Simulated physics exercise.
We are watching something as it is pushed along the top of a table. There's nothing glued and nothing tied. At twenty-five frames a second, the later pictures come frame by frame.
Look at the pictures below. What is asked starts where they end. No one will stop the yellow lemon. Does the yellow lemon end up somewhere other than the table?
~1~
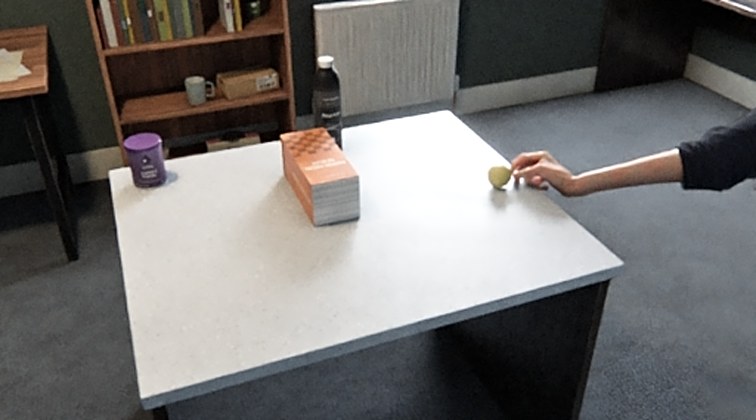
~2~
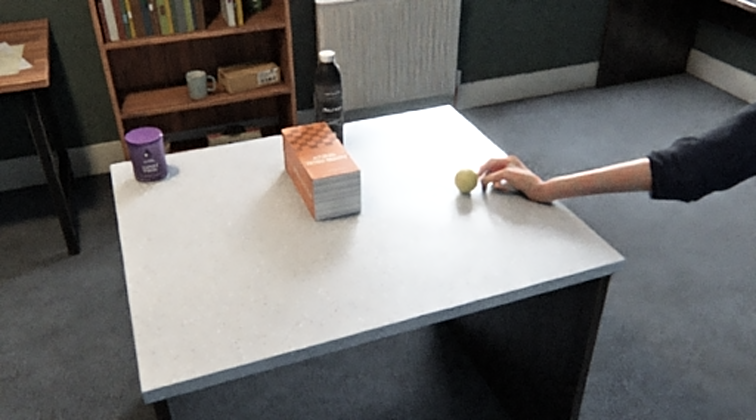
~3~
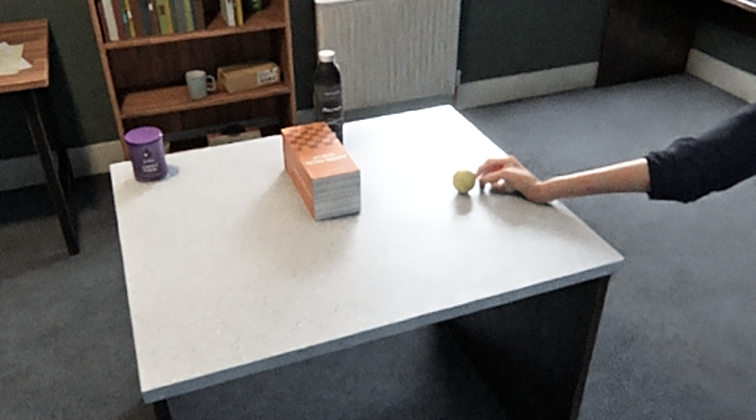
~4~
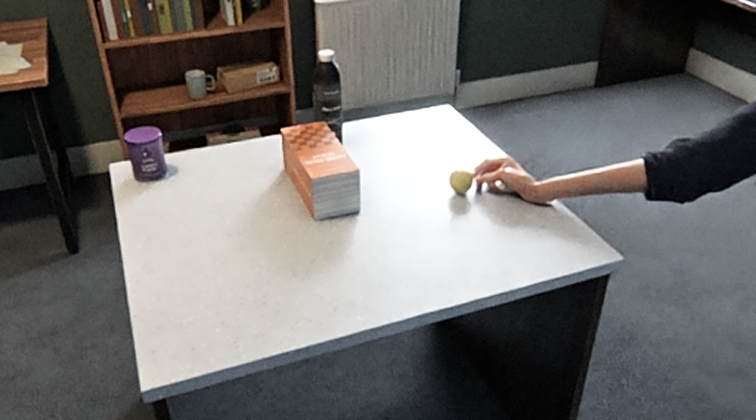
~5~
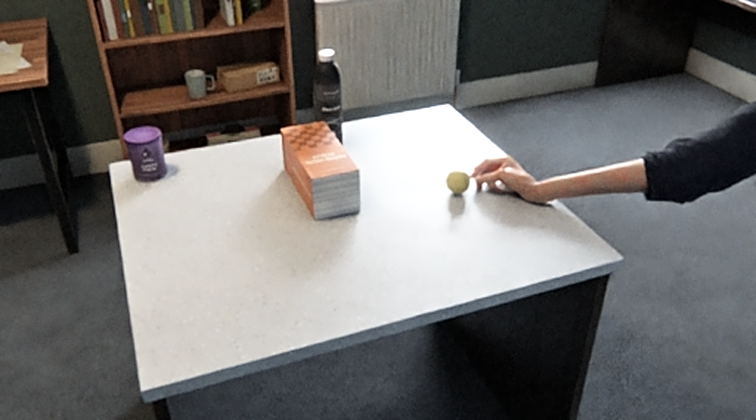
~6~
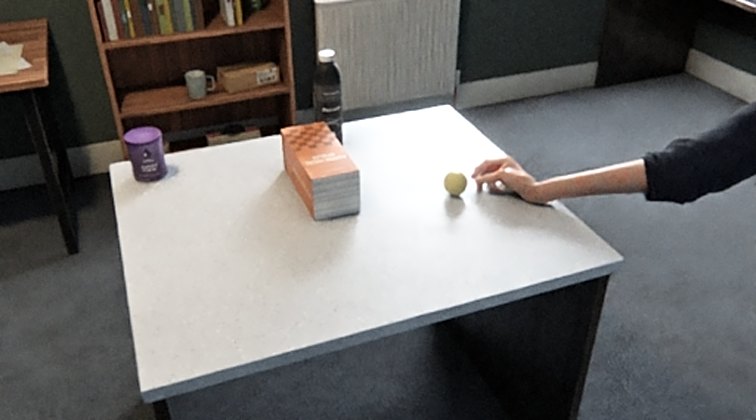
No - my bet is it keeps to the table.
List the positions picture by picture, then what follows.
Under the hand; yellow lemon (499, 176), in the first picture.
Under the hand; yellow lemon (466, 180), in the second picture.
Under the hand; yellow lemon (464, 180), in the third picture.
Yellow lemon (461, 181), in the fourth picture.
Yellow lemon (458, 182), in the fifth picture.
Yellow lemon (455, 183) rolled a little, in the sixth picture.
Then, 0.20 s after the last picture, yellow lemon rolled about its own width near (444, 186).
Then, 0.40 s after the last picture, yellow lemon rolled about its own width near (436, 188).
At rest, moved from the start, yellow lemon. Seen from the same camera at the end, yellow lemon near (430, 190).
